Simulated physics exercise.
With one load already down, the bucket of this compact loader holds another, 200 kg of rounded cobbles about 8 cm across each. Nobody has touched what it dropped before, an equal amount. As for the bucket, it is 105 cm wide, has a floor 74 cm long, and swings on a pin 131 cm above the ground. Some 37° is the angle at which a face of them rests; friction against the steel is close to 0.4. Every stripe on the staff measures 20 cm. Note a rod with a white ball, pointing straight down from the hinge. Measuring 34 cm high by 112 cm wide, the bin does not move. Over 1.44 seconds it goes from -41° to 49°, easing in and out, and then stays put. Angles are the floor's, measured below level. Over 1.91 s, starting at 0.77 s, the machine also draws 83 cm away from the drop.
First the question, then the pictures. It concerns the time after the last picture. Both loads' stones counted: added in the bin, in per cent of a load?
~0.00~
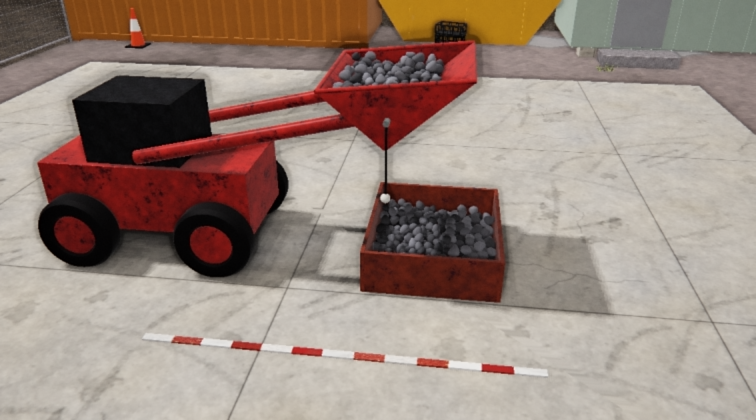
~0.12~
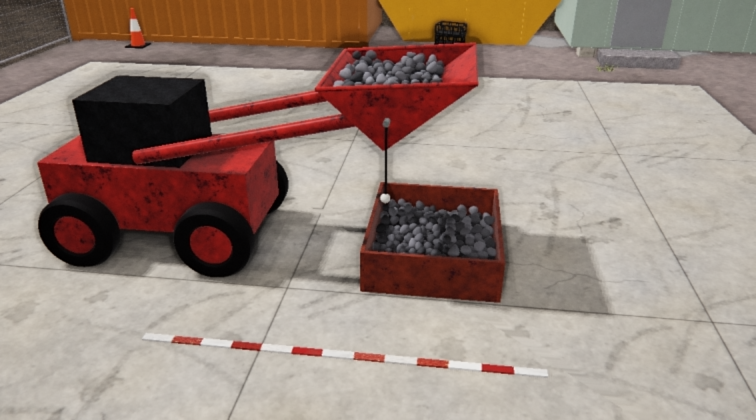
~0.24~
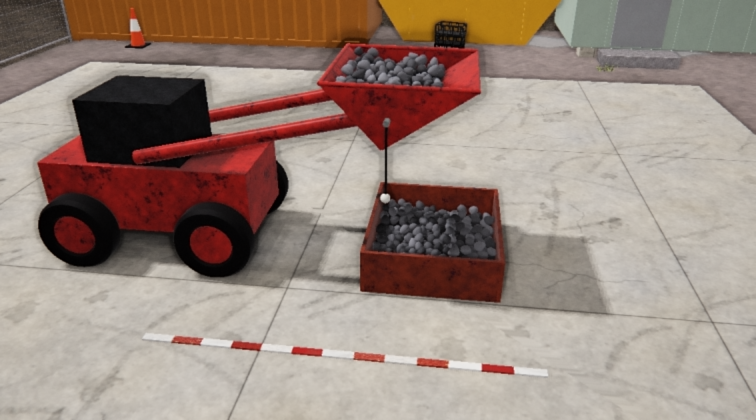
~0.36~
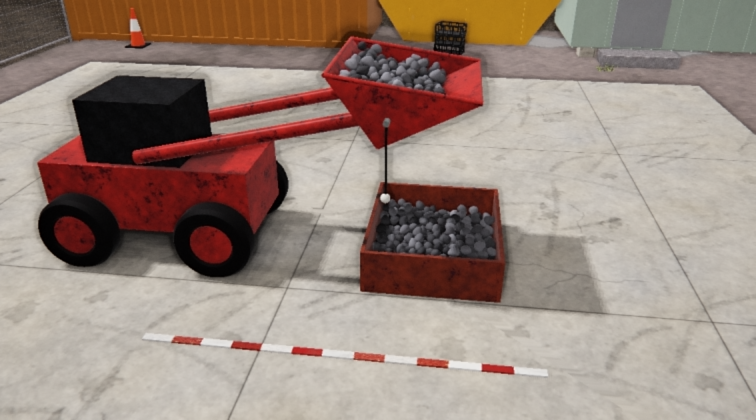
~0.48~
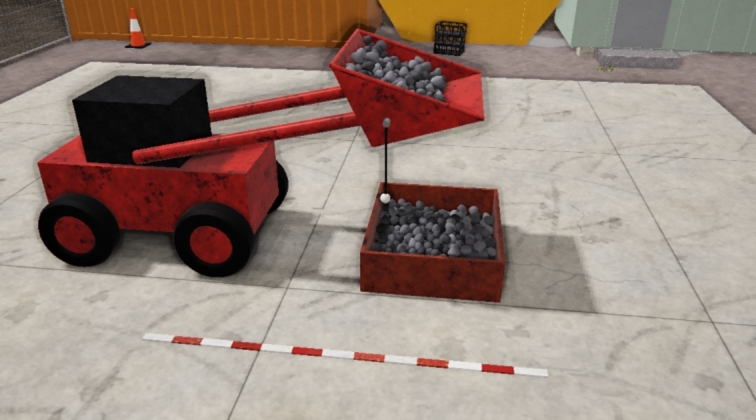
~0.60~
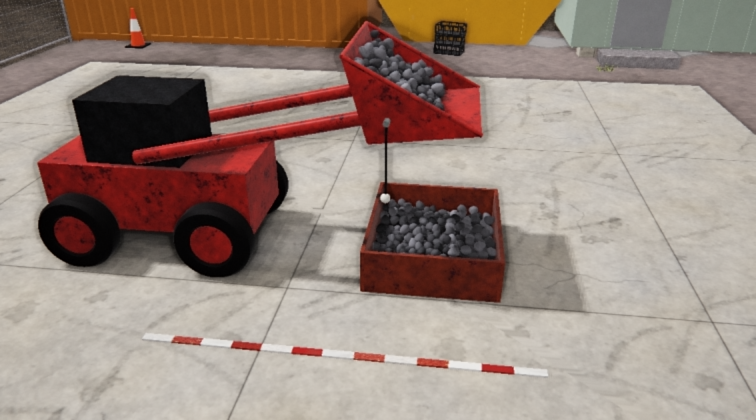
97 per cent.
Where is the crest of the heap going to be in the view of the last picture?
Top pixel, roughly: (447, 219).
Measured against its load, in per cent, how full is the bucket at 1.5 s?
It still holds about 5 per cent.
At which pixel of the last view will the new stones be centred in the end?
I'd say close to (445, 231).
After 1.1 s the floor is at 35°; in per cent of one load, 98 in the bucket, 102 in the bin; the foremost stones are at (490, 245).
After 1.5 s the floor is at 49°; in per cent of one load, 5 in the bucket, 194 in the bin, 1 beside or beyond the bin; the foremost stones are at (490, 246).
After 3.1 s the floor is at 49°; in per cent of one load, 0 in the bucket, 197 in the bin, 3 beside or beyond the bin; the foremost stones are at (506, 267).
After 5.6 s the floor is at 49°; in per cent of one load, 0 in the bucket, 197 in the bin, 3 beside or beyond the bin; the foremost stones are at (506, 267). Net gain in the bin, 97.
